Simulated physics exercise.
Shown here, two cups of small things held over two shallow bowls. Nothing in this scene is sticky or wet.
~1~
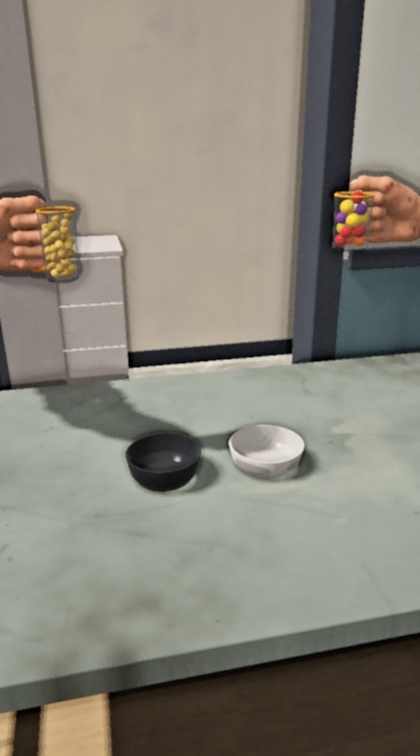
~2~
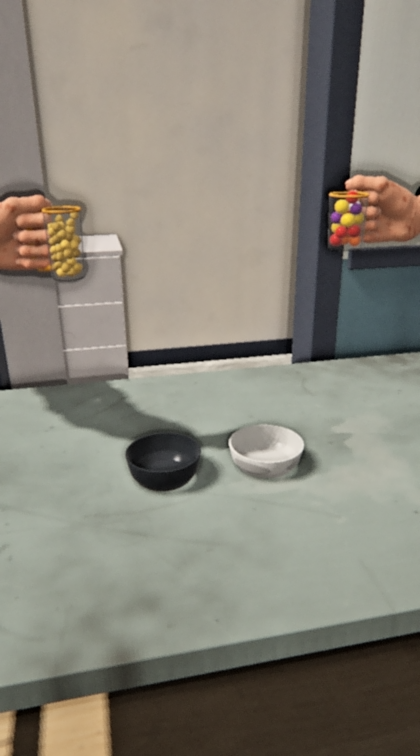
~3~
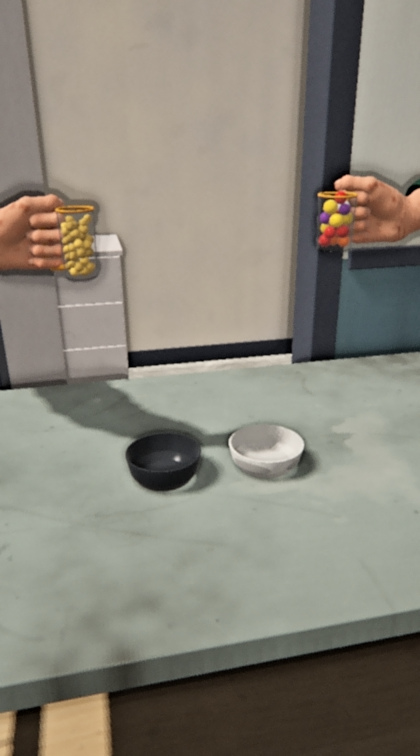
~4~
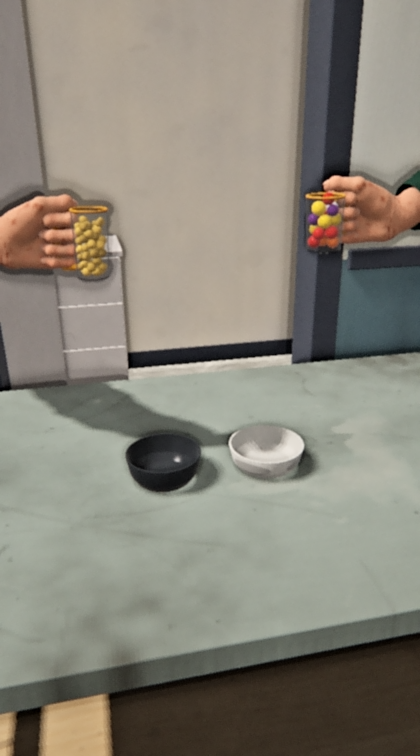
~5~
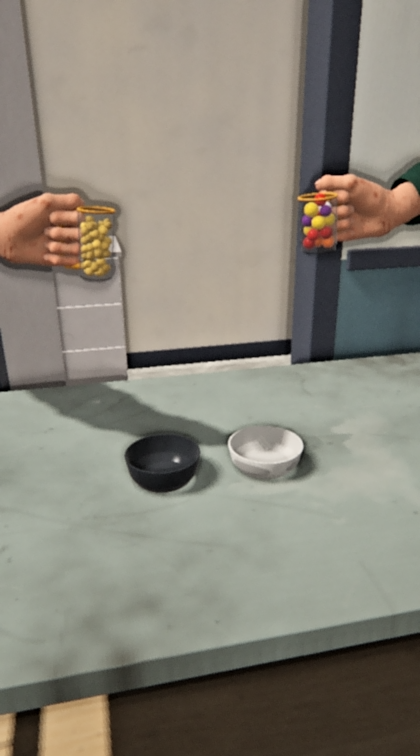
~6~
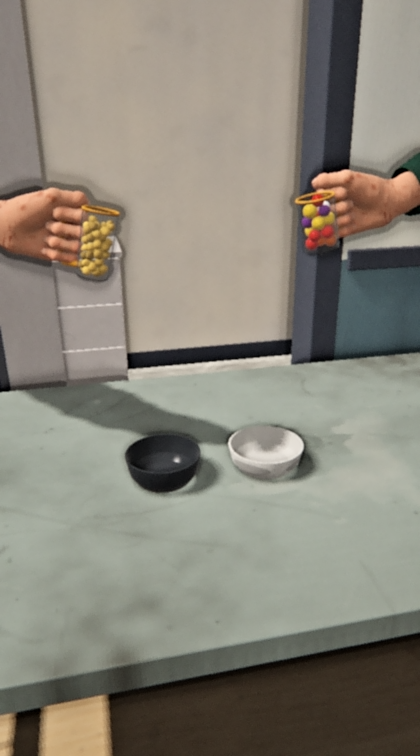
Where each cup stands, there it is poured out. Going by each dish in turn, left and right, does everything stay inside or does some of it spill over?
Left - spills over; right - spills over.
Then, 0.26 s past the last view, left, all still in the cup; right, all still in the cup.
Then, 0.59 s past the last view, left, all still in the cup; right, nearly all still in the cup, a small part in the air.
Then, 0.95 s past the last view, left, most still in the cup, a small part in the air; right, about two thirds still in the cup, about a third in the air.
Finally, left, most in the dish, about a quarter outside the dish; right, about a quarter in the dish, most outside the dish.
